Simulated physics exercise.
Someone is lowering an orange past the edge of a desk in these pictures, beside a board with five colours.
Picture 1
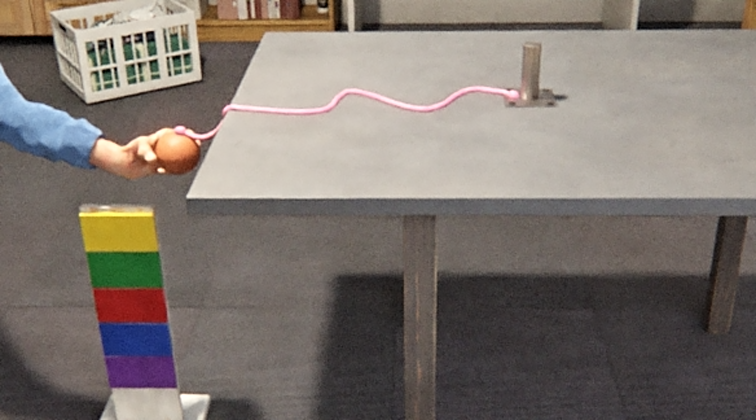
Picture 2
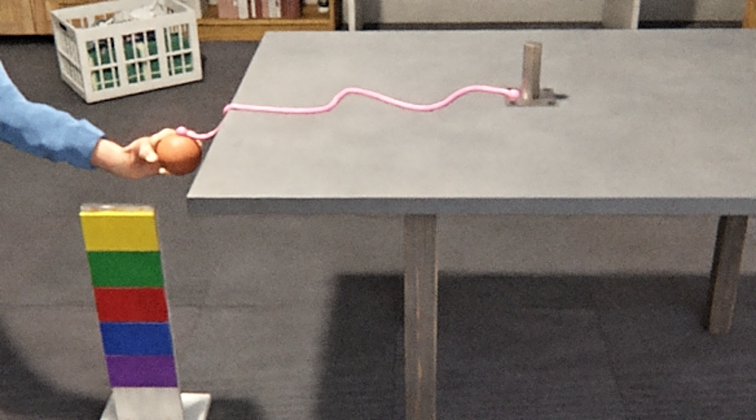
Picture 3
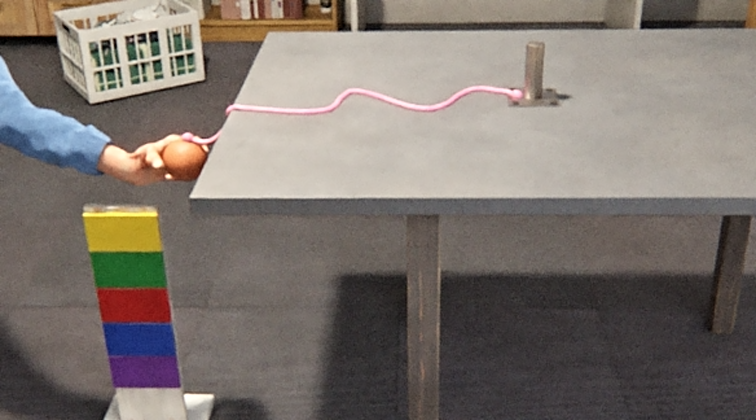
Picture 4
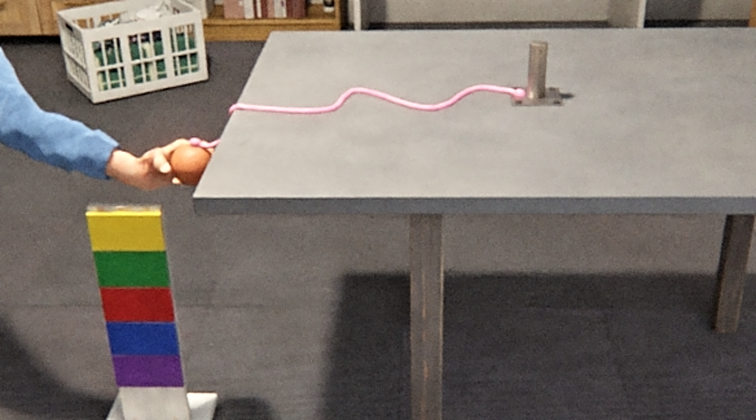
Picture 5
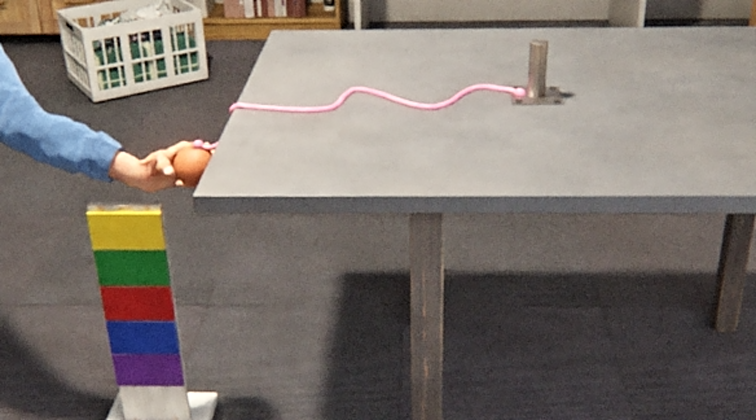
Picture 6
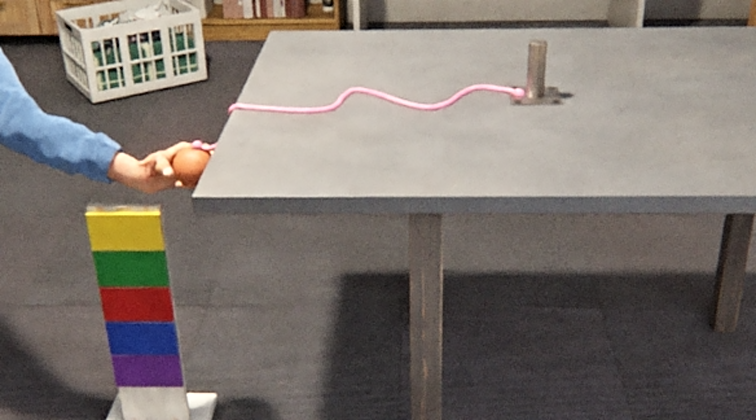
The footage shows a hand holding an orange ball tied to a slack pink cord on a grey table, beside a board with five colours; the hand shifts slightly right and down, then stays nearly still.
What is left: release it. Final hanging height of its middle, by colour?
Green band.
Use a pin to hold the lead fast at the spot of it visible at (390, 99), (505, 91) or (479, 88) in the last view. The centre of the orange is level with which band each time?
Yellow; green; green.
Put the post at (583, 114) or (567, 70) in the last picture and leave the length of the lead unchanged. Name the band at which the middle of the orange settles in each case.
In that order: Yellow; yellow.
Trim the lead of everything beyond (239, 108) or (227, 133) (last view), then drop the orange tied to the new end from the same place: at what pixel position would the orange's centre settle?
First (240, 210), then (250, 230).
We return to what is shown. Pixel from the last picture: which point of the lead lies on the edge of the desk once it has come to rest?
About (315, 111).
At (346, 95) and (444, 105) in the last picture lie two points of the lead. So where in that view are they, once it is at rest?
The first settles around (285, 103), the second around (412, 98).
Soon after, orange near (214, 267); level with green.
Then, orange near (279, 262); level with green.
Further on, orange near (239, 267); level with green.
At rest, orange near (245, 267); level with green. At green.
